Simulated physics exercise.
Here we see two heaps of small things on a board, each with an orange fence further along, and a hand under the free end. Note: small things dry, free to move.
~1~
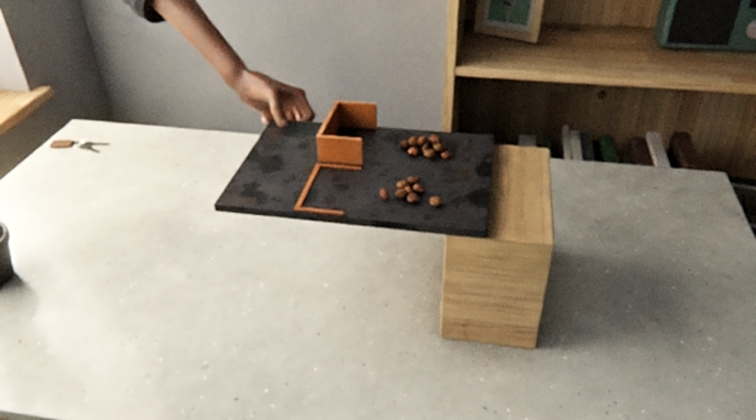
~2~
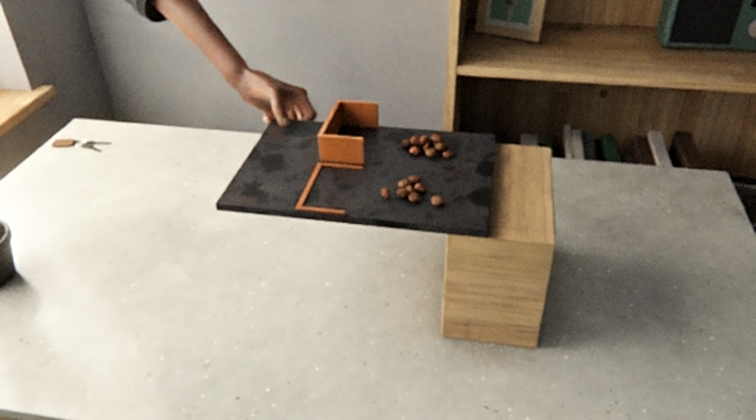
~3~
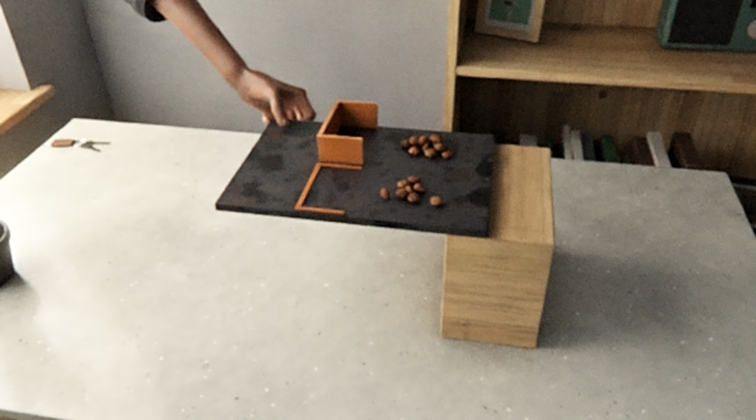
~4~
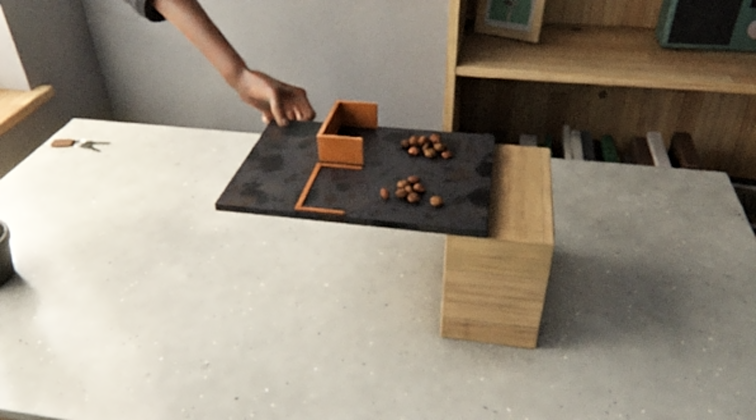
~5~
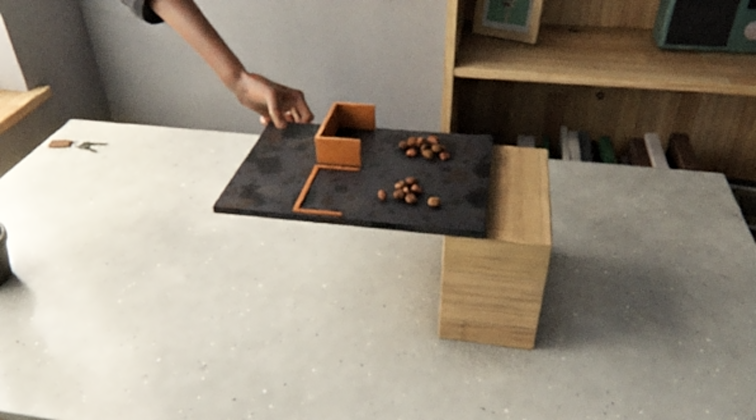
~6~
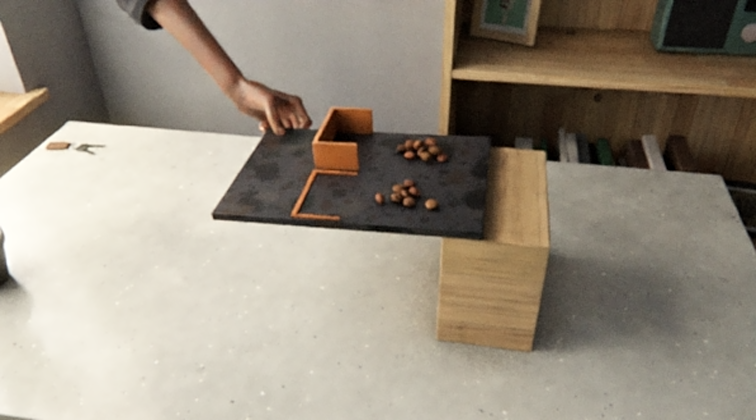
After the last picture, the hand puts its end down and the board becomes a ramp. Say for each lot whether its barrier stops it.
Nearer lot: Unrestrained; farther lot: Restrained.
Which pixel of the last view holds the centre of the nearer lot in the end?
About (248, 283).
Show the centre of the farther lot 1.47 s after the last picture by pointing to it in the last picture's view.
(360, 203), give or take.
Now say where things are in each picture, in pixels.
The first frame shows held end of the board near (224, 204), level; block near (496, 240), tall, over half the board's length; nearer lot near (410, 191), a few bits of dog kibble; farther lot near (426, 148), a few bits of dog kibble; nearer bar near (308, 186), much lower than a piece; farther bar near (329, 130), taller than the pieces.
The second frame shows held end of the board near (226, 204), level; farther lot near (427, 147).
The third frame shows held end of the board near (225, 204), level; nearer lot near (410, 190).
The fourth frame shows held end of the board near (225, 204), level; farther lot near (427, 148).
The fifth frame shows held end of the board near (223, 206), level; nearer lot near (408, 192).
The sixth frame shows held end of the board near (222, 213), down by 2°; block near (493, 243); nearer lot near (406, 194), not moving; farther lot near (422, 151), not moving; nearer bar near (305, 192); farther bar near (325, 137).
Then, 0.40 s on from there, board sloping at 12°; nearer lot where it was; farther lot where it was.
Then, 0.92 s on from there, board sloping at 26°; nearer lot on its way down; farther lot on its way down.
Then, 1.47 s on from there, board resting at 38°; nearer lot near two thirds past its bar; farther lot has reached its bar.
In the end, board resting at 38°; nearer lot near two thirds past its bar; farther lot gathered behind its bar.
